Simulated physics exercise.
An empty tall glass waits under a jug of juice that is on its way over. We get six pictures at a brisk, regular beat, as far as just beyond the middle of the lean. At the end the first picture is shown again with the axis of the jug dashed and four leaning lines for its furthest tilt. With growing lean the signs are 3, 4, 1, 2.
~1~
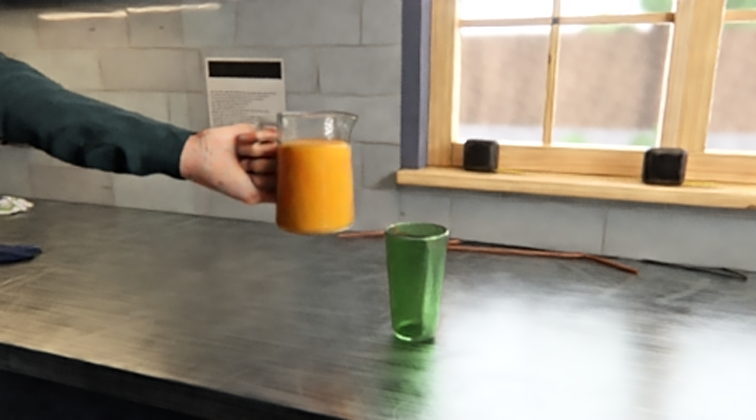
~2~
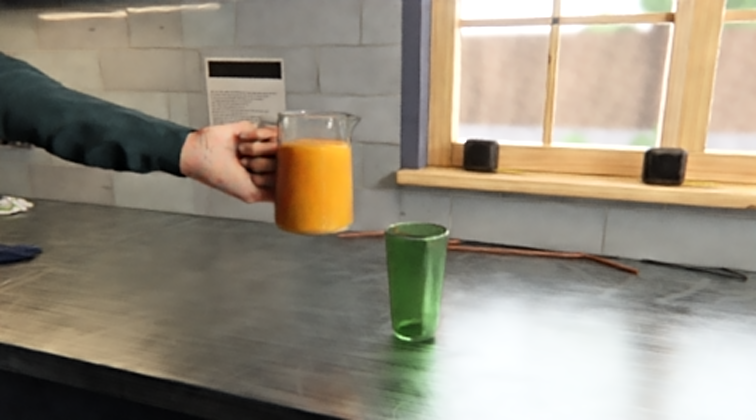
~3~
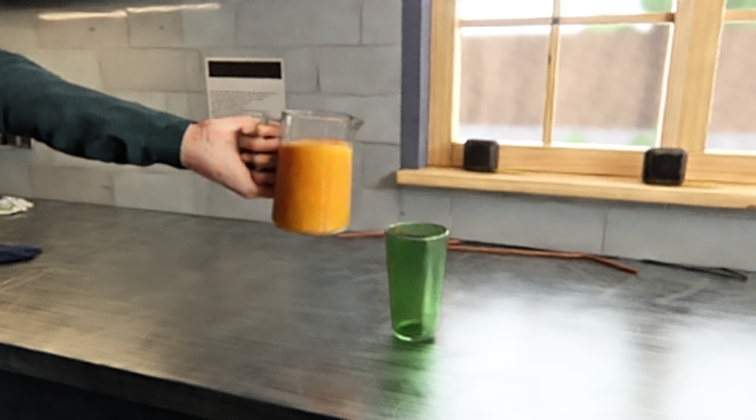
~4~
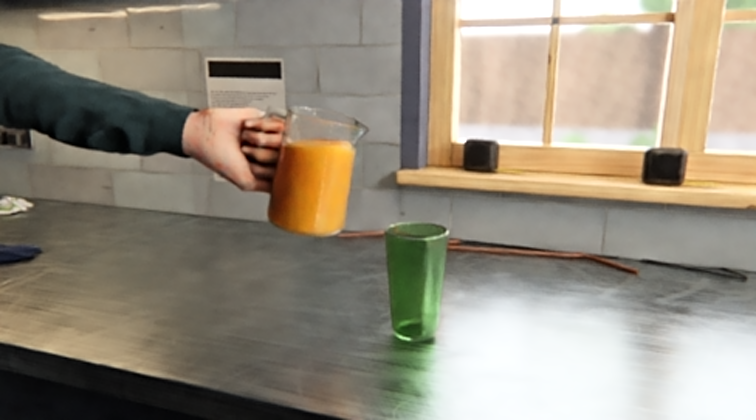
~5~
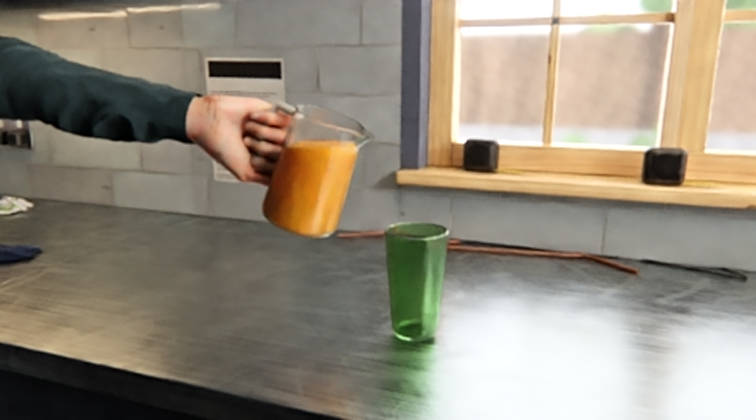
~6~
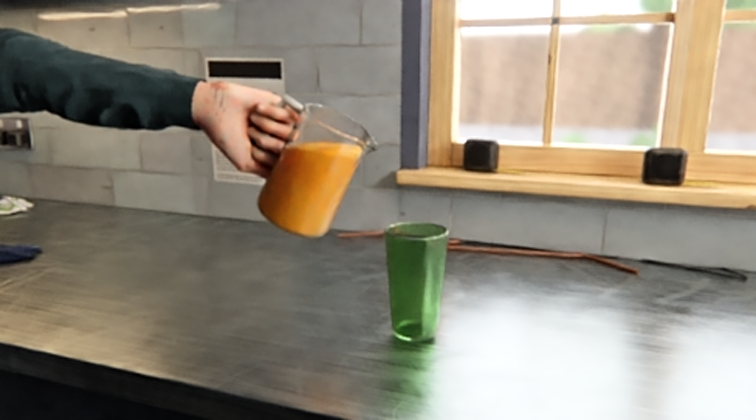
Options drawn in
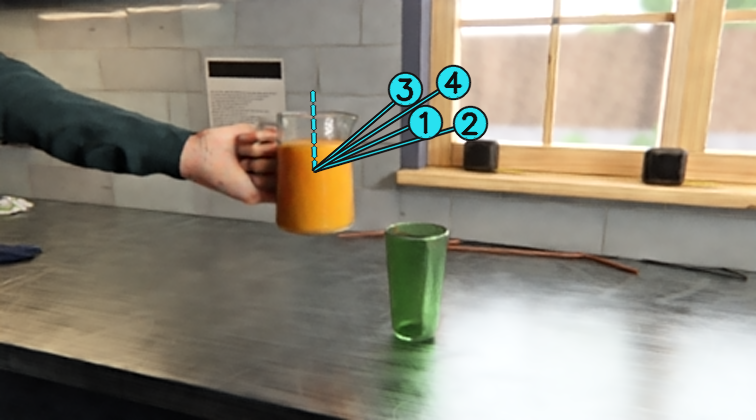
We see a hand in a dark green sleeve holding a glass jug of orange juice above a counter, left of an empty green glass. The hand steadies, then gradually tilts the jug rightward, with no juice leaving it.
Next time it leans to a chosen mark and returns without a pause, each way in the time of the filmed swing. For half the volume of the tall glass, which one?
It is 1.
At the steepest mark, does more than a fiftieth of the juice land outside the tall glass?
No.
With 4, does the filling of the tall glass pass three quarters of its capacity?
No.
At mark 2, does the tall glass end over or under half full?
Over half.
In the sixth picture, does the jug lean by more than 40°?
No.
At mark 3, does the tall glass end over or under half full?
Under.
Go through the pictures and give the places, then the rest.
The first frame shows upright, lip at (357, 118); rim of the tall glass round (417, 230); nothing has left yet.
The second frame shows upright, lip at (358, 119); nothing has left yet.
The third frame shows tipped about 6°, lip at (362, 123); nothing has left yet.
The fourth frame shows tipped about 12°, lip at (367, 129); nothing has left yet.
The fifth frame shows tipped about 20°, lip at (372, 138); nothing has left yet.
The sixth frame shows tipped about 28°, lip at (376, 148); nothing has left yet.
In cyan, 1 at (408, 127); 2 at (454, 128); 3 at (394, 102); 4 at (438, 91).
For mark 1, the tall glass ends with about 49 % of what it can hold.
For mark 2, the tall glass ends with about 73 % of what it can hold.
For mark 3, the tall glass ends with about 17 % of what it can hold.
For mark 4, the tall glass ends with about 30 % of what it can hold.
